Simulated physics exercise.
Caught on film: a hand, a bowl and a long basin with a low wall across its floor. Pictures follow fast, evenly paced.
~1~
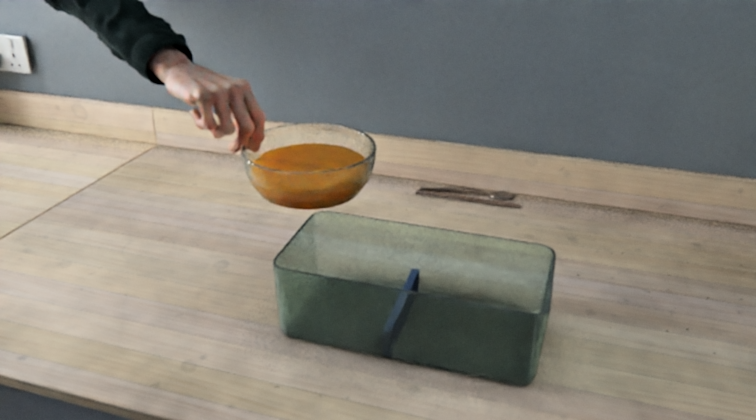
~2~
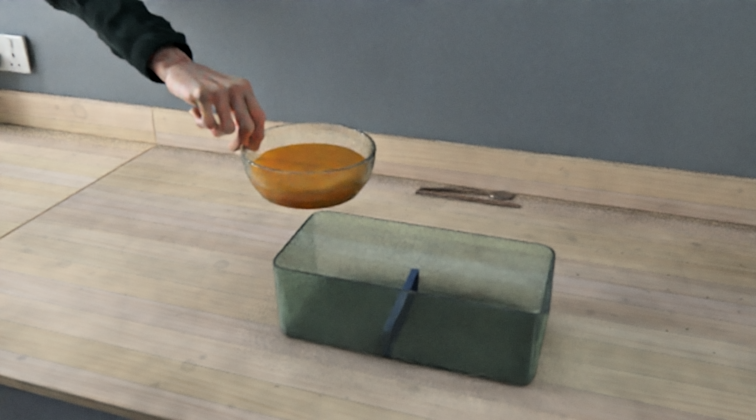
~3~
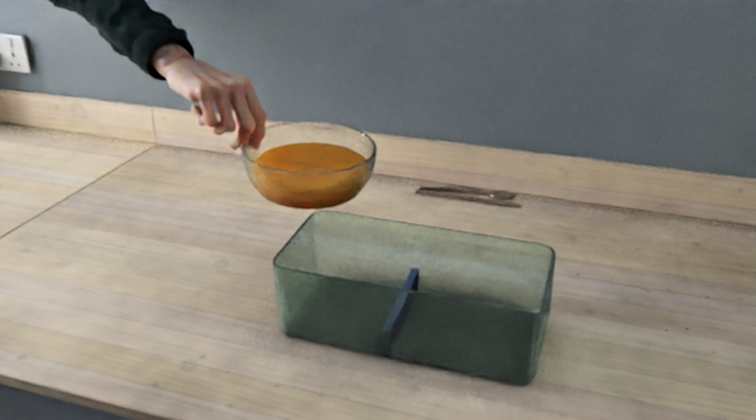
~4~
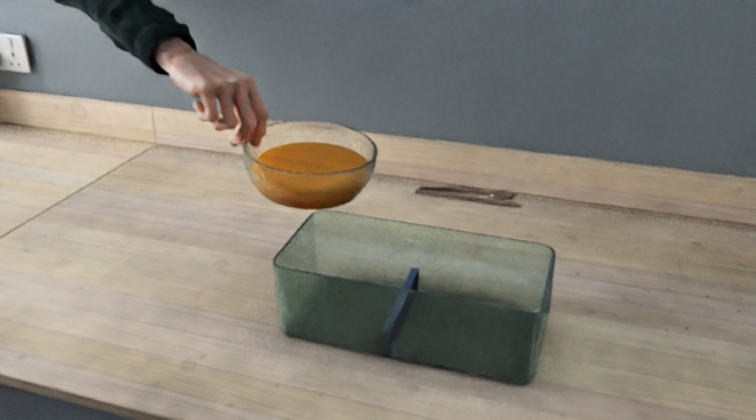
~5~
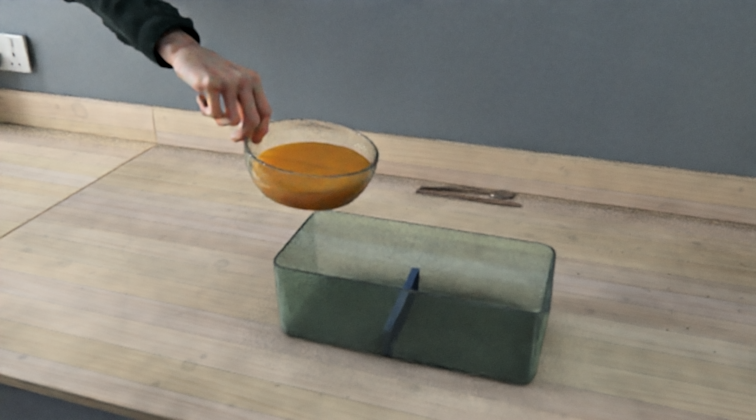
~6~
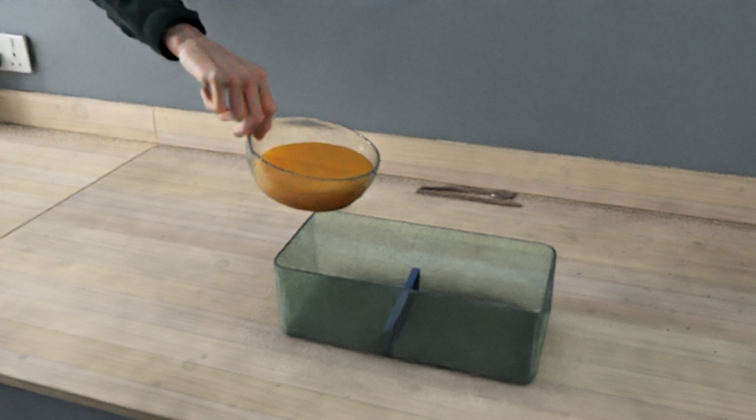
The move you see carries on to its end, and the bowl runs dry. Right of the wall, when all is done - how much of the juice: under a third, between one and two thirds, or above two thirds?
One third to two thirds.
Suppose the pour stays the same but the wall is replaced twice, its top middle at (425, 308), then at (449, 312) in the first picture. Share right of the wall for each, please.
Roughly 10 % and 15 %.
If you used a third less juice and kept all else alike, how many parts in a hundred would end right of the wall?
20 per cent.
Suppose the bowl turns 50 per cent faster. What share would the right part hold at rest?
Roughly 35 in a hundred.
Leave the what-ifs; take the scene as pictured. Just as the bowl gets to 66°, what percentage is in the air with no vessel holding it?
It's close to 35 per cent.
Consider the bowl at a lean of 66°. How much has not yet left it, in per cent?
Around 50 in a hundred has not poured out yet.
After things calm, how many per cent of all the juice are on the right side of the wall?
45 %.
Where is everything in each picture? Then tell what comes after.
It leans 0°; its right rim is at (372, 156); the juice meets the walls at (257, 156) and (369, 171); the long basin's rim runs from (294, 237) to (552, 280); the wall's top is at (403, 298), in the first frame.
It leans 1°; its right rim is at (372, 156); the juice meets the walls at (257, 156) and (369, 171), in the second frame.
It leans 2°; its right rim is at (373, 157); the juice meets the walls at (257, 154) and (369, 171), in the third frame.
It leans 4°; its right rim is at (373, 160); the juice meets the walls at (258, 154) and (369, 172), in the fourth frame.
It leans 8°; its right rim is at (375, 164); the juice meets the walls at (259, 153) and (371, 173), in the fifth frame.
It leans 12°; its right rim is at (376, 168); the juice meets the walls at (261, 153) and (373, 174), in the sixth frame.
A moment on, the bowl is tipped part way and 49 per cent is still to pour, 5 is left of the wall and 13 right of it.
Next, the bowl is tipped on its side and 5 per cent is still to pour, 47 is left of the wall and 43 right of it.
Then the bowl is tipped on its side and 0 per cent is still to pour, 56 is left of the wall and 44 right of it.
Later the bowl is tipped on its side and 0 per cent is still to pour, 56 is left of the wall and 44 right of it.
In the end 56 per cent lies left of the wall, 44 right of it and 0 outside.
